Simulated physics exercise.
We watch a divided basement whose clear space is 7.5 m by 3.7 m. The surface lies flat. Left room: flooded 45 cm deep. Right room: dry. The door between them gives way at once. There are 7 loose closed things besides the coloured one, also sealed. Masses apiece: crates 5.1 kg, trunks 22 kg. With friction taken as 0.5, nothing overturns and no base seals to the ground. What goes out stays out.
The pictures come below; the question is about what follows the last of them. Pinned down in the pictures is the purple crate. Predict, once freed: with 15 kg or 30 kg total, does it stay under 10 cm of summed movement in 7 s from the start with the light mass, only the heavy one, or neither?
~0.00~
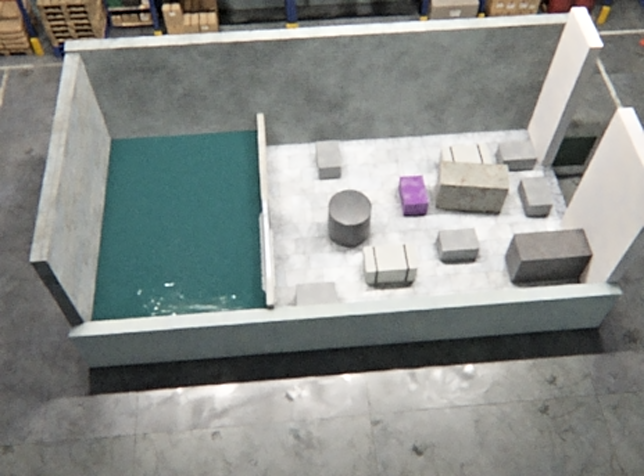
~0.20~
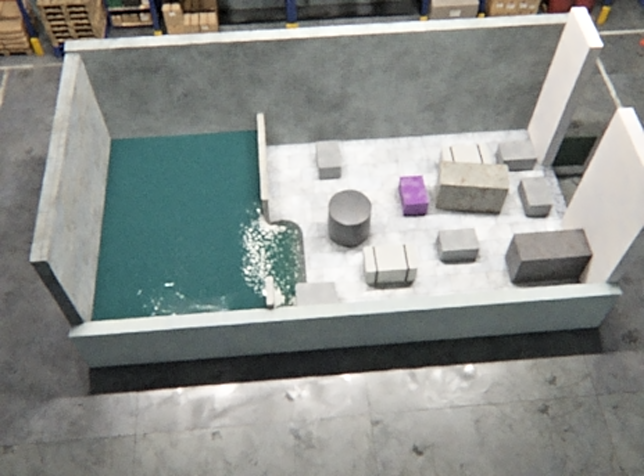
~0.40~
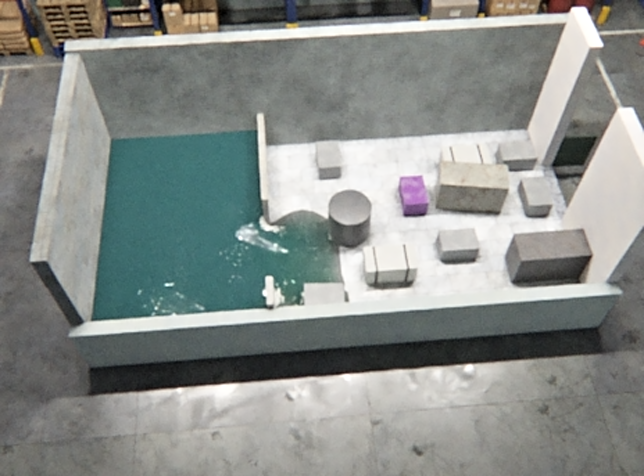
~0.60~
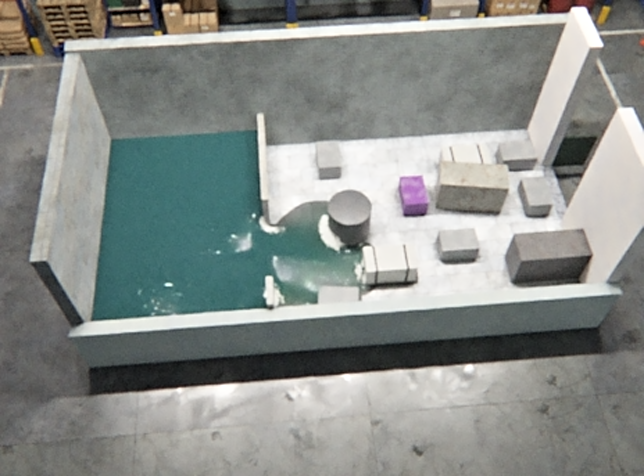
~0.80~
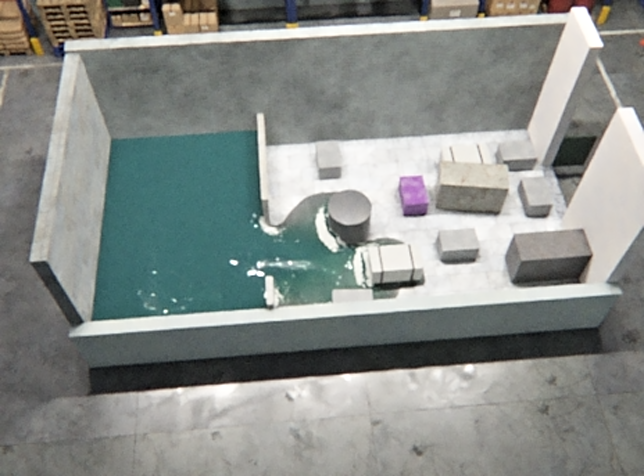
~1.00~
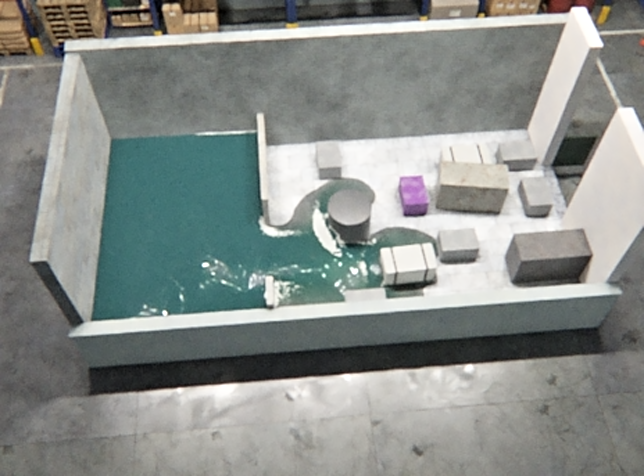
Neither.
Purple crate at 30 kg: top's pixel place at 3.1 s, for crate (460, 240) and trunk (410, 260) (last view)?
About (552, 225) for the first and (488, 259) for the second.
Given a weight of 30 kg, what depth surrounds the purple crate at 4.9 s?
Depth: Approx. 6 cm.
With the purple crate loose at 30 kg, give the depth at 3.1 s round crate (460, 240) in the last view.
Roughly 9 cm.
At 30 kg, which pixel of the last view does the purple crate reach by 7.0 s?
(368, 175).
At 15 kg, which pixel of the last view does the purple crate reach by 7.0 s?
Somewhere about (316, 152).
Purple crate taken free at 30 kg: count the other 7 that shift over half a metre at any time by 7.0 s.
My count gives 6.
After 1.4 s the purple crate would be 0 cm from its start with 15 kg and 0 cm from its start with 30 kg; 1 cm of water round it then.
After 3.1 s the purple crate would be 0 cm from its start with 15 kg and 0 cm from its start with 30 kg; 2 cm of water round it then.
After 4.9 s the purple crate would be 2 cm from its start with 15 kg and 0 cm from its start with 30 kg; 6 cm of water round it then.
After 7.0 s the purple crate would be 182 cm from its start with 15 kg and 81 cm from its start with 30 kg; 10 cm of water round it then.
